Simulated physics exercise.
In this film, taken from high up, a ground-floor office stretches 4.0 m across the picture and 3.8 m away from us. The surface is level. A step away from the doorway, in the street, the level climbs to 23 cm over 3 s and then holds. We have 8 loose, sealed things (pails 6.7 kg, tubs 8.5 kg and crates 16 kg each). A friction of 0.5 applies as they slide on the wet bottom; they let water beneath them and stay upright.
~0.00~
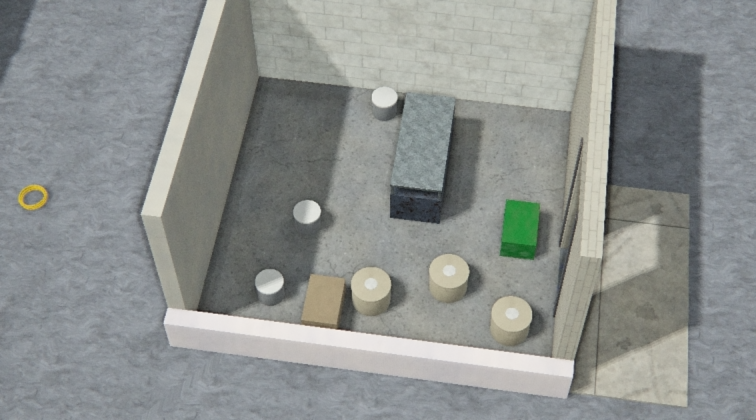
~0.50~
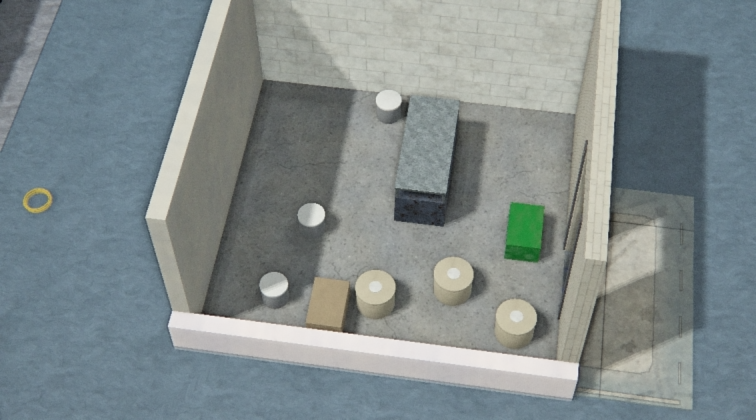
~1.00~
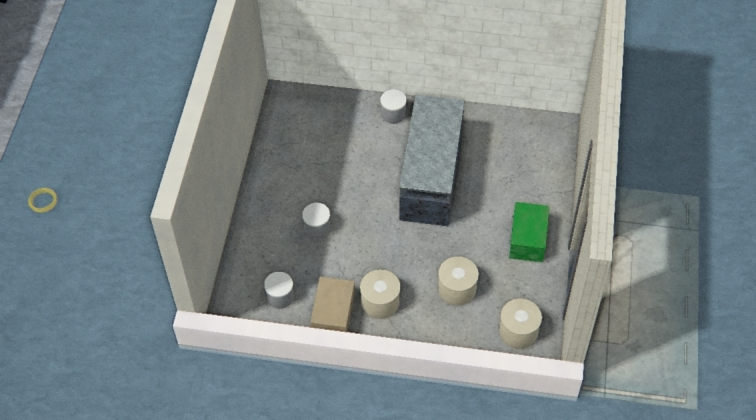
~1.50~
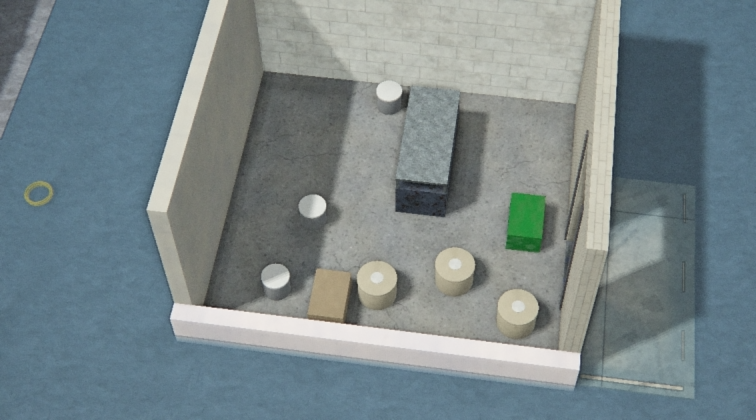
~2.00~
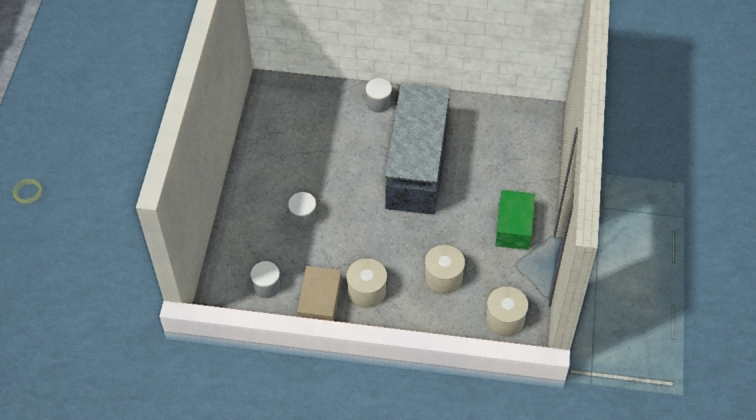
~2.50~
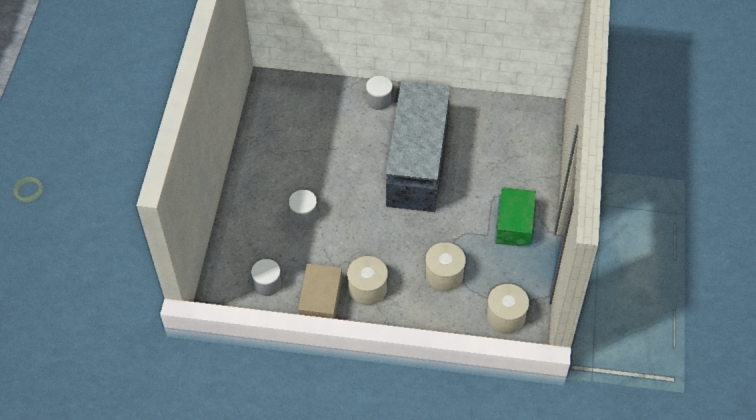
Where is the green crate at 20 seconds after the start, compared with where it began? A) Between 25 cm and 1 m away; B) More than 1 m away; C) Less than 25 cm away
B.
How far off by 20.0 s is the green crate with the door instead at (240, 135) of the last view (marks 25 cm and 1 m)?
The green crate ends up a little way over.
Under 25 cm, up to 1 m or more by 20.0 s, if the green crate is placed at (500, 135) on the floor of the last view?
Outcome - it ends up well away.
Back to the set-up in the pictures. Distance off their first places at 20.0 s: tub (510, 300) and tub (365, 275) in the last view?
Net displacement, in order: 20 cm; 150 cm.
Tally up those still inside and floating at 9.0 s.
At that moment it comes to 6.
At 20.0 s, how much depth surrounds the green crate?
Depth: About 16 cm.
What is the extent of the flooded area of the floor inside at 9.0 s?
Around 14 m2 of it.
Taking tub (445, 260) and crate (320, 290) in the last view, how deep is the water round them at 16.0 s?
About 10 and 15 cm.
After 4.0 s the green crate is near (470, 177), 0.7 m from its start, aground; 0 afloat.
After 9.0 s the green crate is near (472, 127), 1.3 m from its start, aground; 6 afloat.
After 16.0 s the green crate is near (348, 245), 2.0 m from its start, afloat; 8 afloat.
After 20.0 s the green crate is near (247, 174), 3.2 m from its start, afloat; 8 afloat.
